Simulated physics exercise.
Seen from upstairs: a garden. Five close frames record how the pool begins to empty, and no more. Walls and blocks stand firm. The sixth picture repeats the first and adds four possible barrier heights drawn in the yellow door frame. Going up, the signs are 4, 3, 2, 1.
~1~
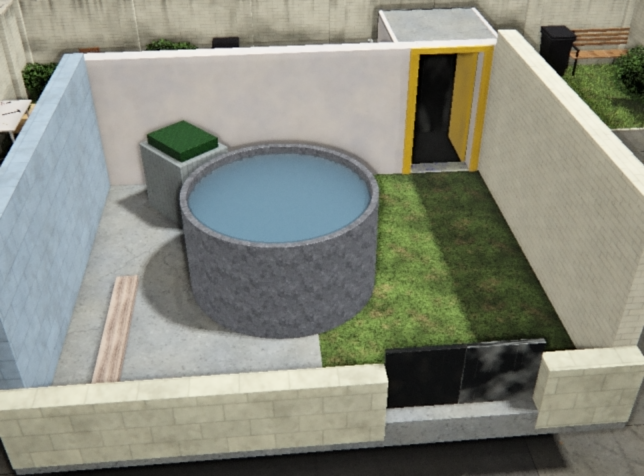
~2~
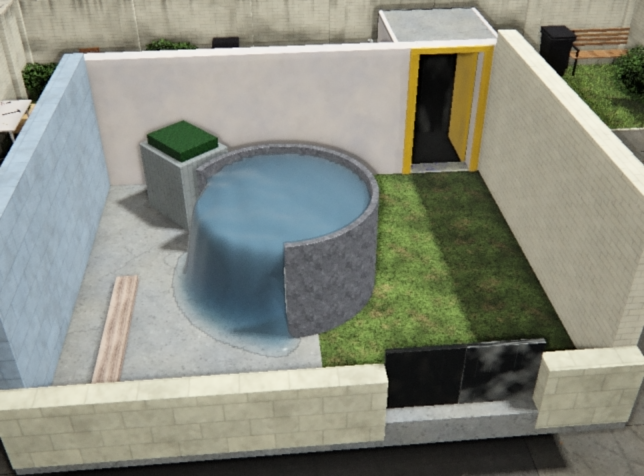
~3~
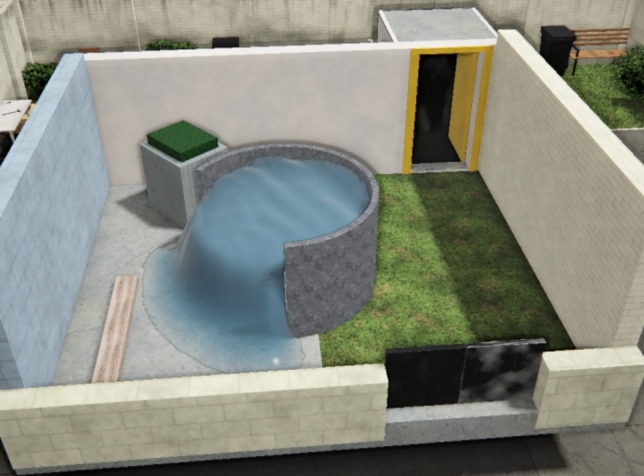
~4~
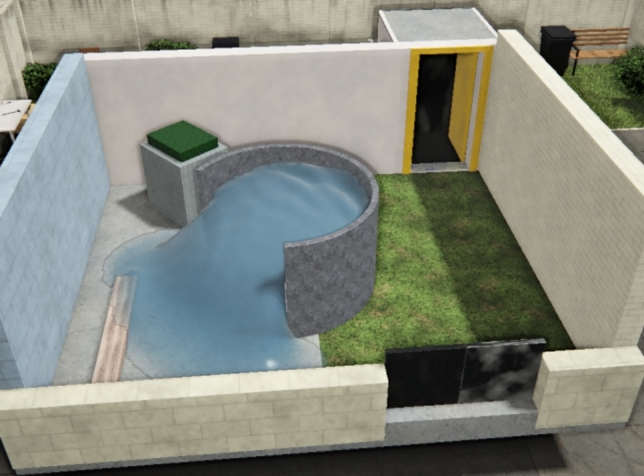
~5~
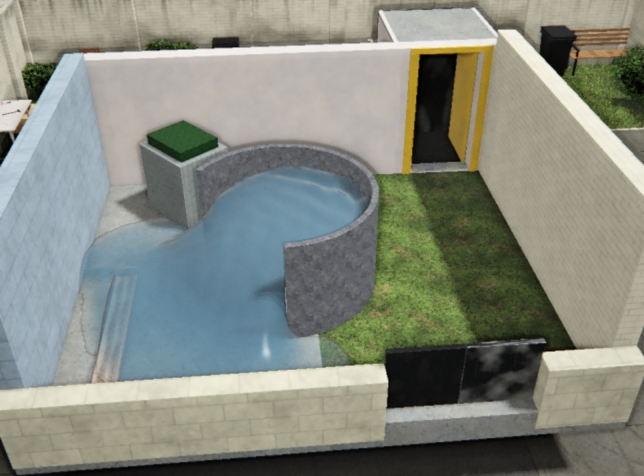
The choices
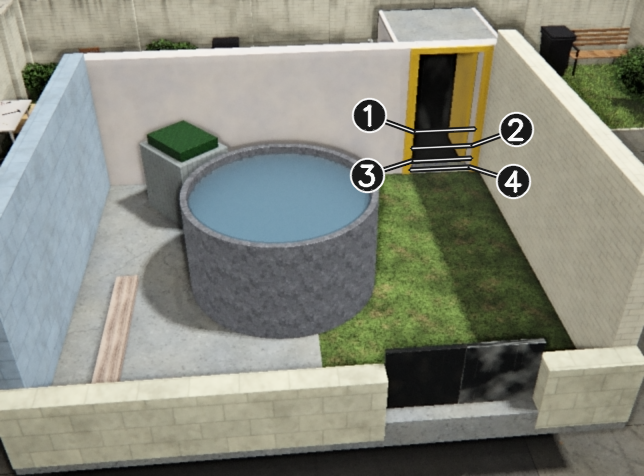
Water pours from the round stone pool's open left side and spreads across the paving.
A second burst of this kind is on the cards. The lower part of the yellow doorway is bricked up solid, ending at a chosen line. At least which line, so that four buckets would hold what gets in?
Choose 3.
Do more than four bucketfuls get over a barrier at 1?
No.
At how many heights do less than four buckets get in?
Three of them.
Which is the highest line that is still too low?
Line 4.
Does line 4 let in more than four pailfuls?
Yes.
In white, 1 at (444, 130); 2 at (442, 146); 3 at (441, 159); 4 at (440, 168); from the bottom up 4, 3, 2, 1.
Choosing 1, nothing gets over.
Choosing 2, nothing gets over.
Choosing 3, a bucket or two gets in.
Choosing 4, dozens of bucketfuls pour in.
